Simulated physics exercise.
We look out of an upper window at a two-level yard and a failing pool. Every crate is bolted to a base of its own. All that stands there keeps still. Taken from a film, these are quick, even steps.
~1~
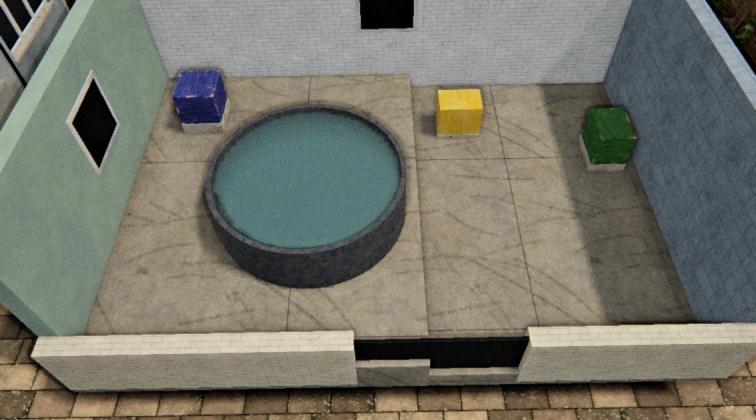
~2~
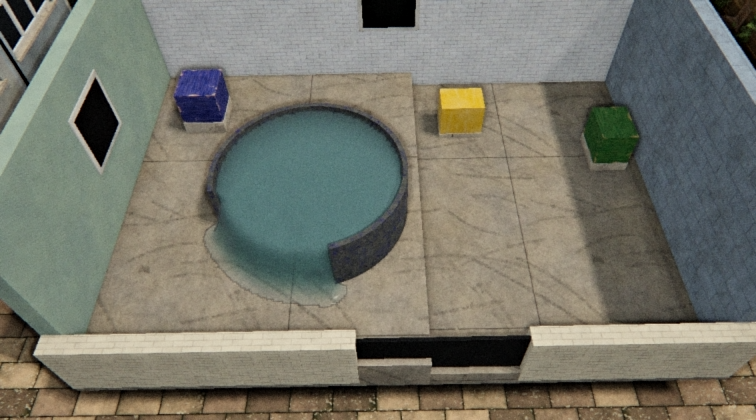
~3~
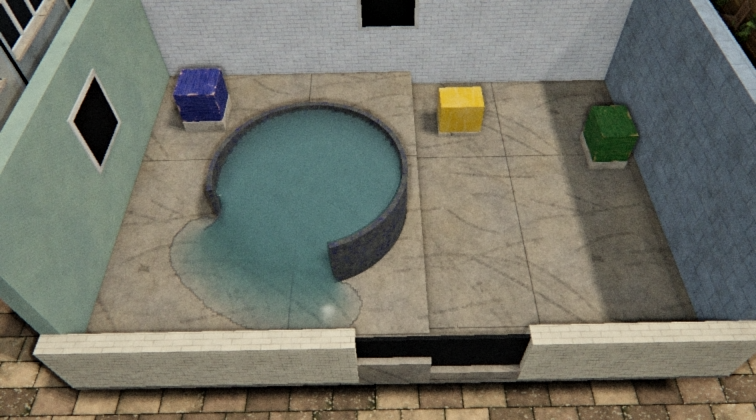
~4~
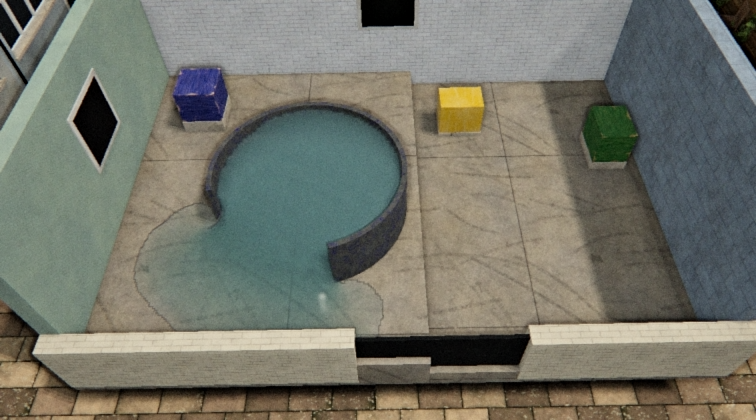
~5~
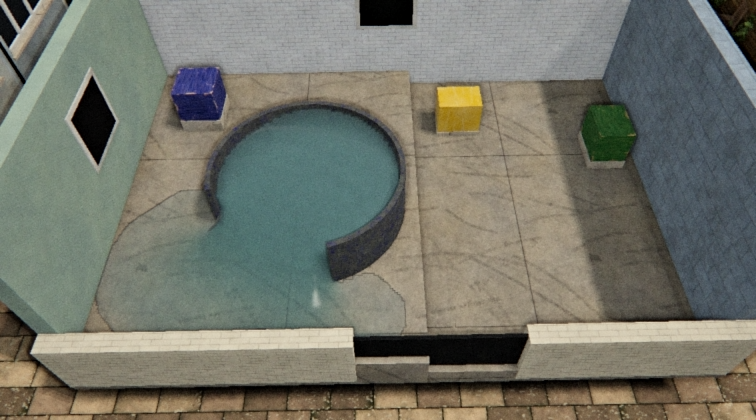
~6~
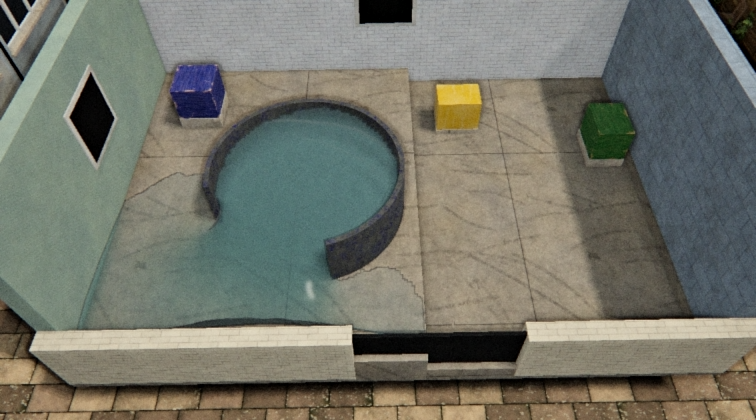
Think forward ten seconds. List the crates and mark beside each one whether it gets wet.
Green crate - gets wet; yellow crate - gets wet; blue crate - gets wet.
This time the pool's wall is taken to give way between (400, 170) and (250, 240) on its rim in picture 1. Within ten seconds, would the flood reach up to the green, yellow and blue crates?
The green crate ends up wet; the yellow crate takes water; the blue crate keeps dry.
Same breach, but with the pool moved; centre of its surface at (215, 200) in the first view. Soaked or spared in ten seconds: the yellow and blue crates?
Note: Yellow crate is hit, blue crate is left alone.
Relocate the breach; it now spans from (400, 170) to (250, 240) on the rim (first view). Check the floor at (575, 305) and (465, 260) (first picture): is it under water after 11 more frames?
Result, in order - waterlogged, waterlogged.
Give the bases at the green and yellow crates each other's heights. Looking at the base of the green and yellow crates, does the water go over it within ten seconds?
Well, the green crate gets reached, and the yellow crate gets reached.
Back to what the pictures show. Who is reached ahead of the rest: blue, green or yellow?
First to get wet: The one in blue.
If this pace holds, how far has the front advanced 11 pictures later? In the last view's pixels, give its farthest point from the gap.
Roughly (687, 347).
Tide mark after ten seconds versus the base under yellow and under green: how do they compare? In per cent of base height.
I'd put it at some 330 % for one and some 160 % for the other, in that order.
A moment on, water covers 20 % of the floor; the green crate not reached, the yellow crate not reached, the blue crate not reached.
Next, water covers 40 % of the floor; the green crate not reached, the yellow crate not reached, the blue crate not reached.
Then, water covers 70 % of the floor; the green crate water round its plinth, the yellow crate not reached, the blue crate water round its plinth.
Later, water covers 95 % of the floor; the green crate water round its plinth, the yellow crate water round its plinth, the blue crate water round its plinth.
In the end, water covers 100 % of the floor; the green crate was topped, the yellow crate was topped, the blue crate was topped.
